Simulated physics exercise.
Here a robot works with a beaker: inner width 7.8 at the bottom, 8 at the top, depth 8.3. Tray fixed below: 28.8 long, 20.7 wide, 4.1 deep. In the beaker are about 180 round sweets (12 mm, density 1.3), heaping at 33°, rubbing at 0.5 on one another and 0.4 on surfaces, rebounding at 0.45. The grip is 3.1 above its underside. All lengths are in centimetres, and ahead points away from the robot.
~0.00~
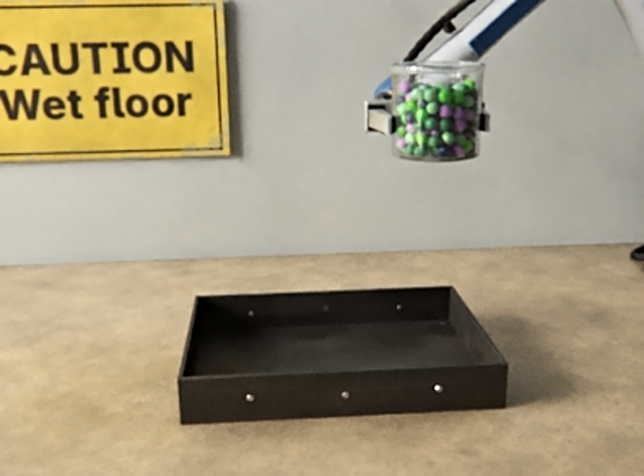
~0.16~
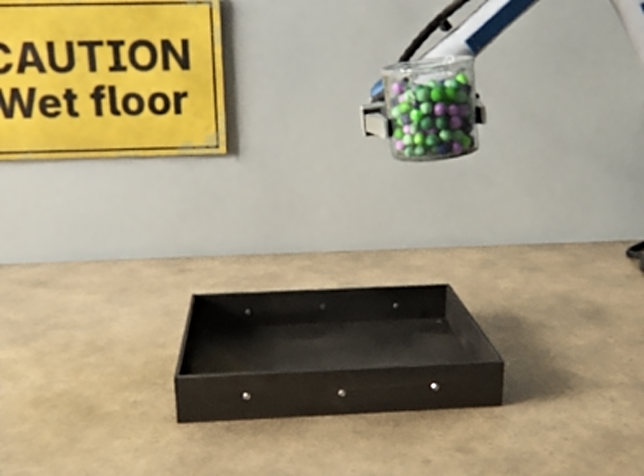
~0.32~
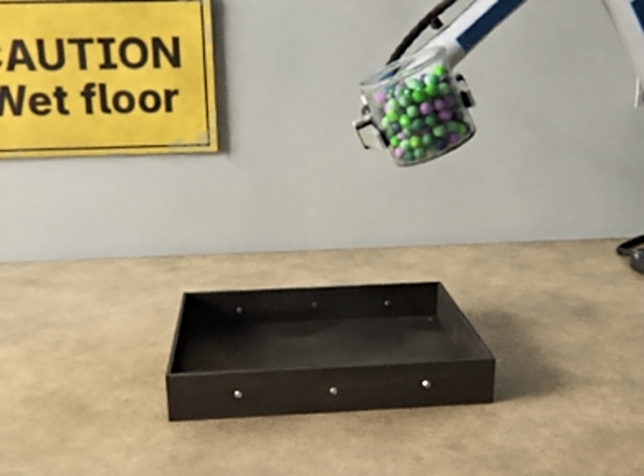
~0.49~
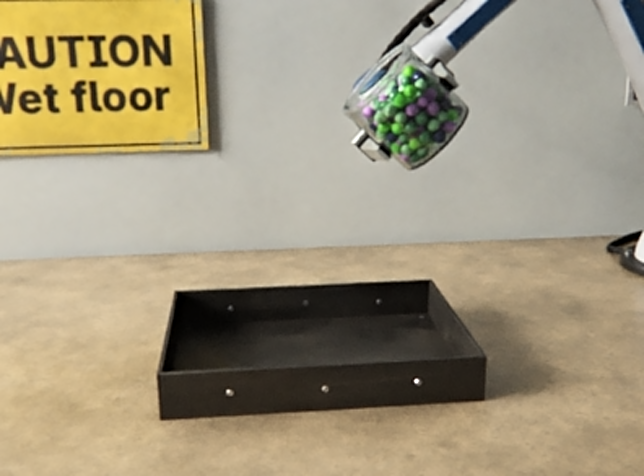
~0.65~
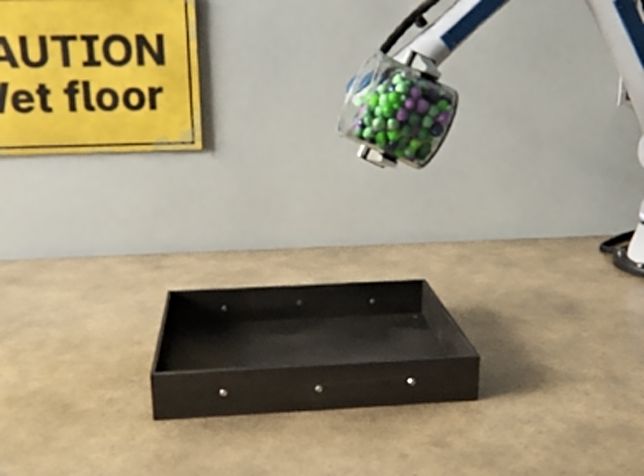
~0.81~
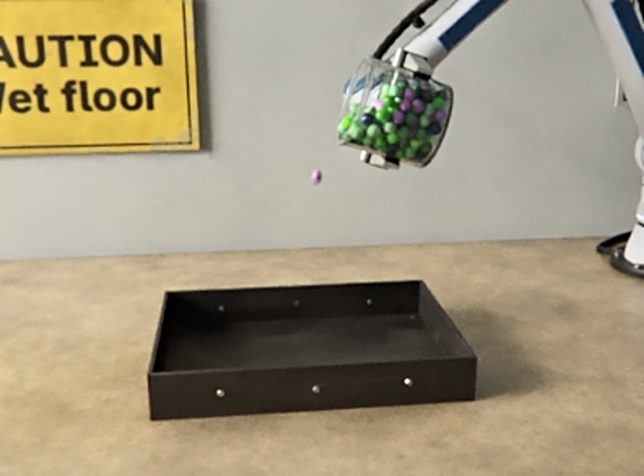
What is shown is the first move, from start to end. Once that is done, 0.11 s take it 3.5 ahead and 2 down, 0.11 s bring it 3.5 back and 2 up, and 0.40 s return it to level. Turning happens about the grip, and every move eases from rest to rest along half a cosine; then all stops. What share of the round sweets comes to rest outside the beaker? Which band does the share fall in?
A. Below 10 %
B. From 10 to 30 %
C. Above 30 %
B.
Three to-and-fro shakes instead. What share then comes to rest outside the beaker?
I'd expect close to 35 per cent then.
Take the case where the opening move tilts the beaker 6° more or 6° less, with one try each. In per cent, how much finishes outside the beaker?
I'd say close to 25 and 10 per cent, in that order.
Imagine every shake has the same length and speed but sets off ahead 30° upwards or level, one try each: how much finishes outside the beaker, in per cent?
It comes to around 50 per cent on the first try and around 35 per cent on the second.
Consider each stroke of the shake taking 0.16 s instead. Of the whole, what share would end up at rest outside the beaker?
About 5 per cent in that case.
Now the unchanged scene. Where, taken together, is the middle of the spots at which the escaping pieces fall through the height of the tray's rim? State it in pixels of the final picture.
Their middle lies around (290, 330).
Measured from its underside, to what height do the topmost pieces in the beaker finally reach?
I'd say near 7.5 cm from the bottom.
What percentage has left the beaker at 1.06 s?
10 %.
After 1.06 s, tilted 70° forward, highest piece 27 above the table; 154 in the beaker, 1 in the tray, 20 in flight or on a rim.
After 1.31 s, tilted 16° forward, highest piece 29 above the table; 146 in the beaker, 27 in the tray, 2 in flight or on a rim.
After 1.63 s, level, highest piece 29 above the table; 146 in the beaker, 29 in the tray.
After 2.68 s, level, highest piece 29 above the table; 146 in the beaker, 29 in the tray.
At rest, 146 in the beaker, 29 in the tray. That is 17 % outside the beaker.
